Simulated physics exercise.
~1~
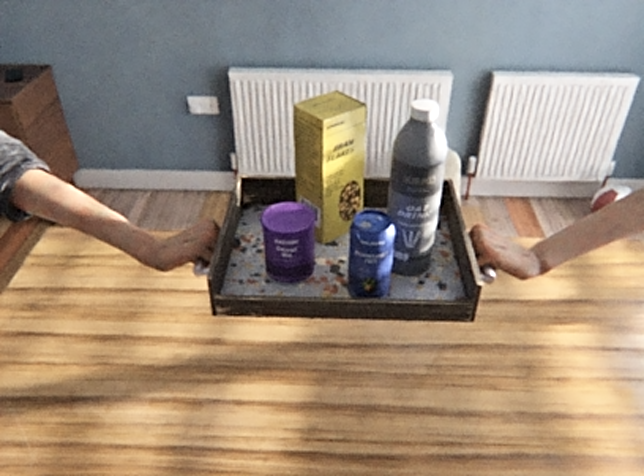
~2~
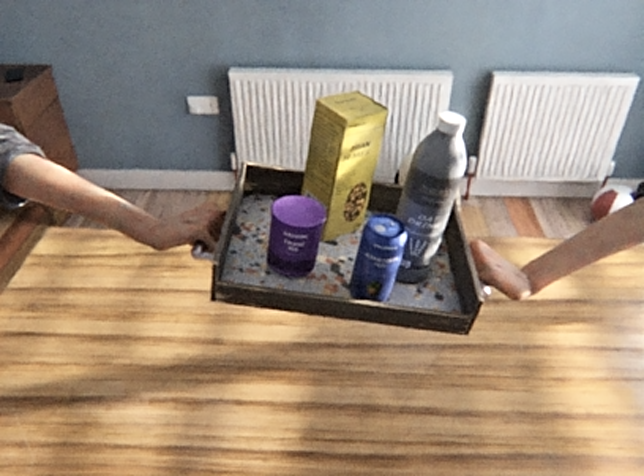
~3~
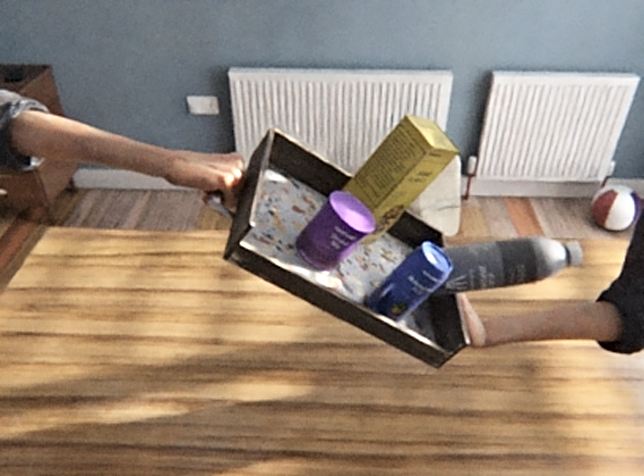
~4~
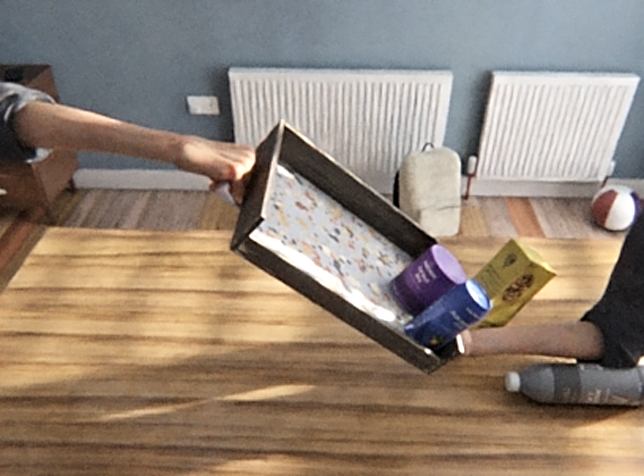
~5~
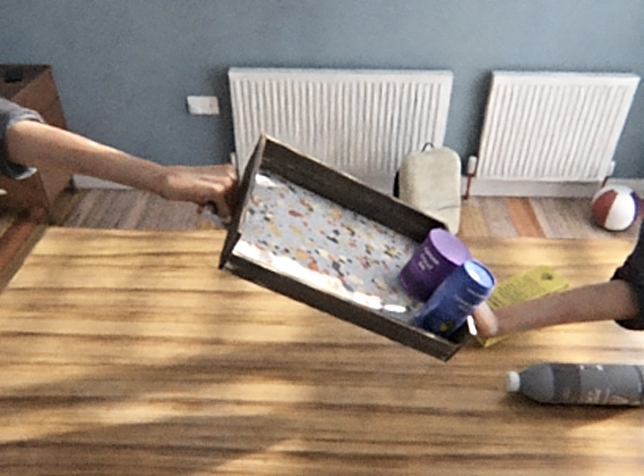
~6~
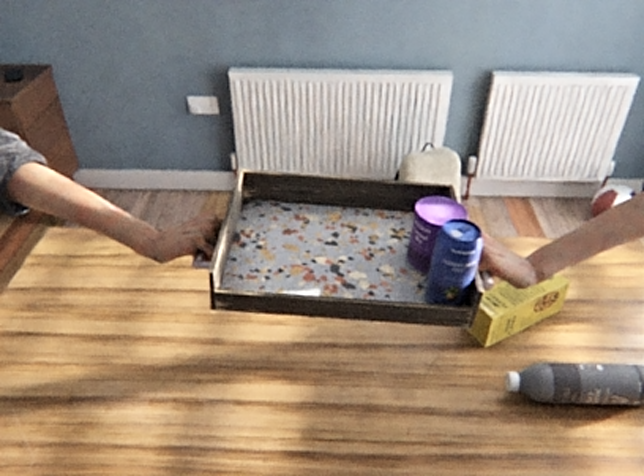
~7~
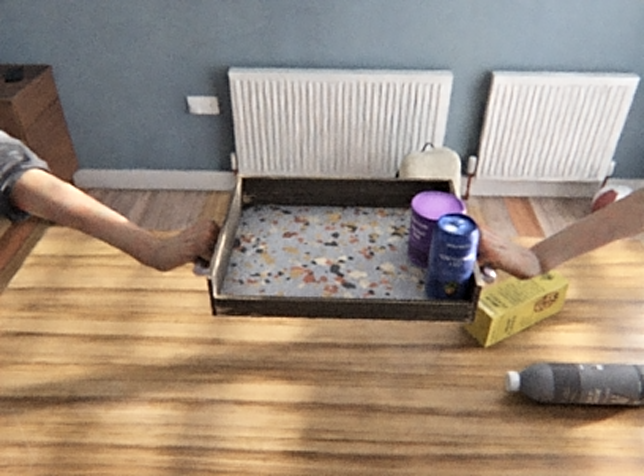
The clip opens with two hands holding a dark-edged tray with a speckled base above a wooden table, carrying a yellow carton, a grey bottle, a purple tin and a blue can. The hands tip the tray down to the right, and its contents begin to lean. As it steepens, the grey bottle topples over the right side and lands on the table, and the yellow carton tumbles out after it. The purple tin and blue can slide to the low end but stay in. The hands level the tray again, leaving both standing upright at its right side, while the carton and bottle lie on the table.
